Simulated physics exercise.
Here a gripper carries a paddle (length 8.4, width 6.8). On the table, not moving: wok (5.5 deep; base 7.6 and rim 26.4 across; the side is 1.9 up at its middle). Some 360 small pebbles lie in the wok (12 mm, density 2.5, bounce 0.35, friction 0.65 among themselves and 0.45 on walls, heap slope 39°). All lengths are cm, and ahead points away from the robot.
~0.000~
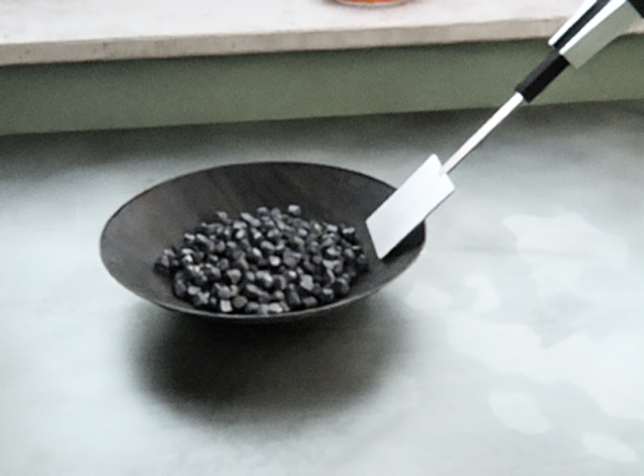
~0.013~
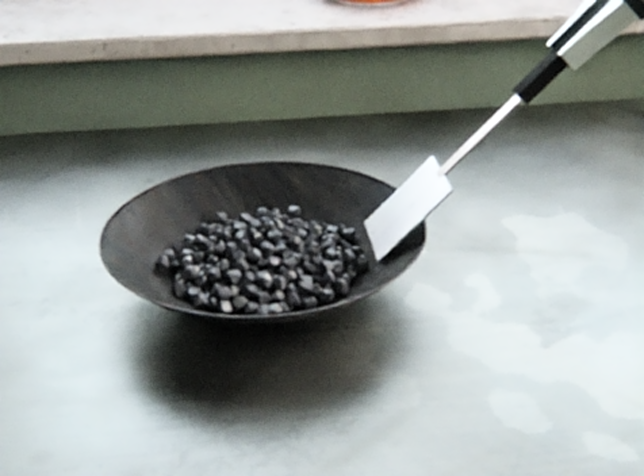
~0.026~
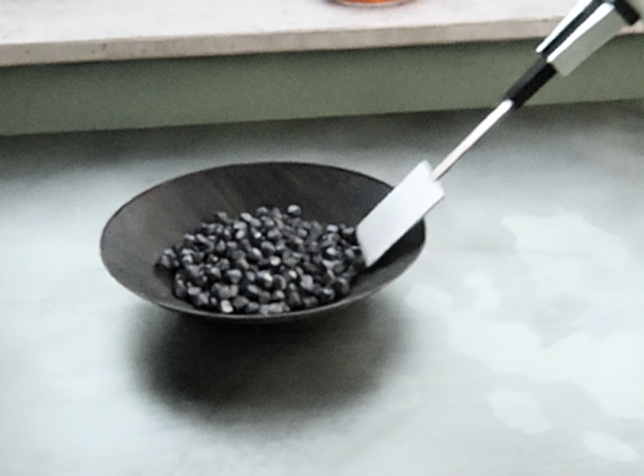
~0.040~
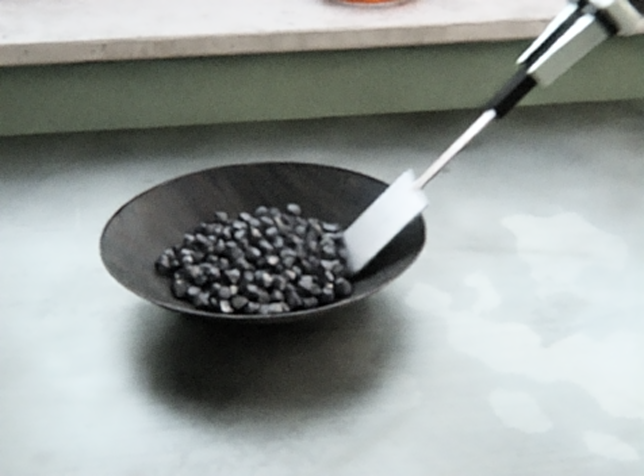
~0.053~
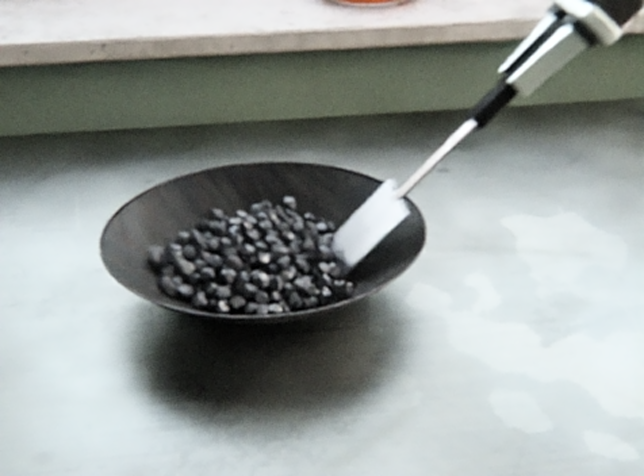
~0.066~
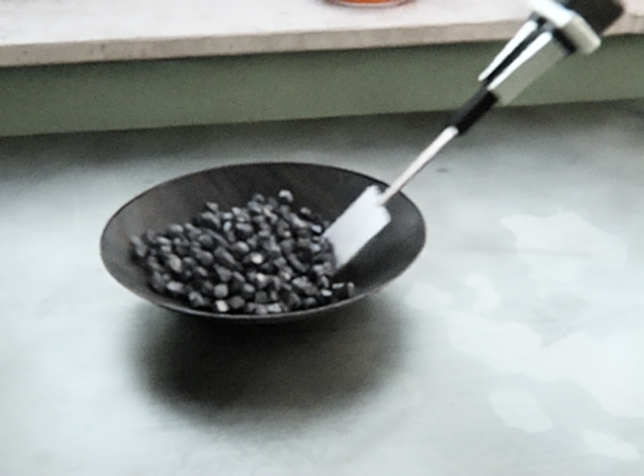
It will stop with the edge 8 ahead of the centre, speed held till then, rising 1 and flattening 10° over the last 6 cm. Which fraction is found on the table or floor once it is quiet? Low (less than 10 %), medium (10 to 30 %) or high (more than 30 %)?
A high share, more than 30 %, ends on the table or floor.
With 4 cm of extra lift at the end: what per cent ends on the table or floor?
Some 45 per cent.
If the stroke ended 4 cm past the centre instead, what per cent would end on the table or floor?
Then about 10 per cent.
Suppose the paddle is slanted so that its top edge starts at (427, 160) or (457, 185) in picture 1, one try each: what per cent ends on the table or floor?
Some 50 and 45 per cent.
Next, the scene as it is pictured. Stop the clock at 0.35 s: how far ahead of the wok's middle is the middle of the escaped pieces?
Some 22 cm.
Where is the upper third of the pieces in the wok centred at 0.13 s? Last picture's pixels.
Near (166, 238).
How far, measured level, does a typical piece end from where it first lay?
About 14 cm.
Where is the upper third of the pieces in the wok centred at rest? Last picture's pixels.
Around (176, 267).
After 0.10 s, sloping 46°, highest piece 7 above the table; 362 in the wok.
After 0.13 s, sloping 43°, highest piece 8 above the table; 352 in the wok, 10 on the blade or in flight.
After 0.35 s, sloping 36°, highest piece 7 above the table; 190 in the wok, 141 on the table or floor, 31 on the blade or in flight.
After 1.40 s, sloping 36°, highest piece 6 above the table; 185 in the wok, 177 on the table or floor.
In the end, 185 in the wok, 177 on the table or floor. That is 49 % on the table or floor.
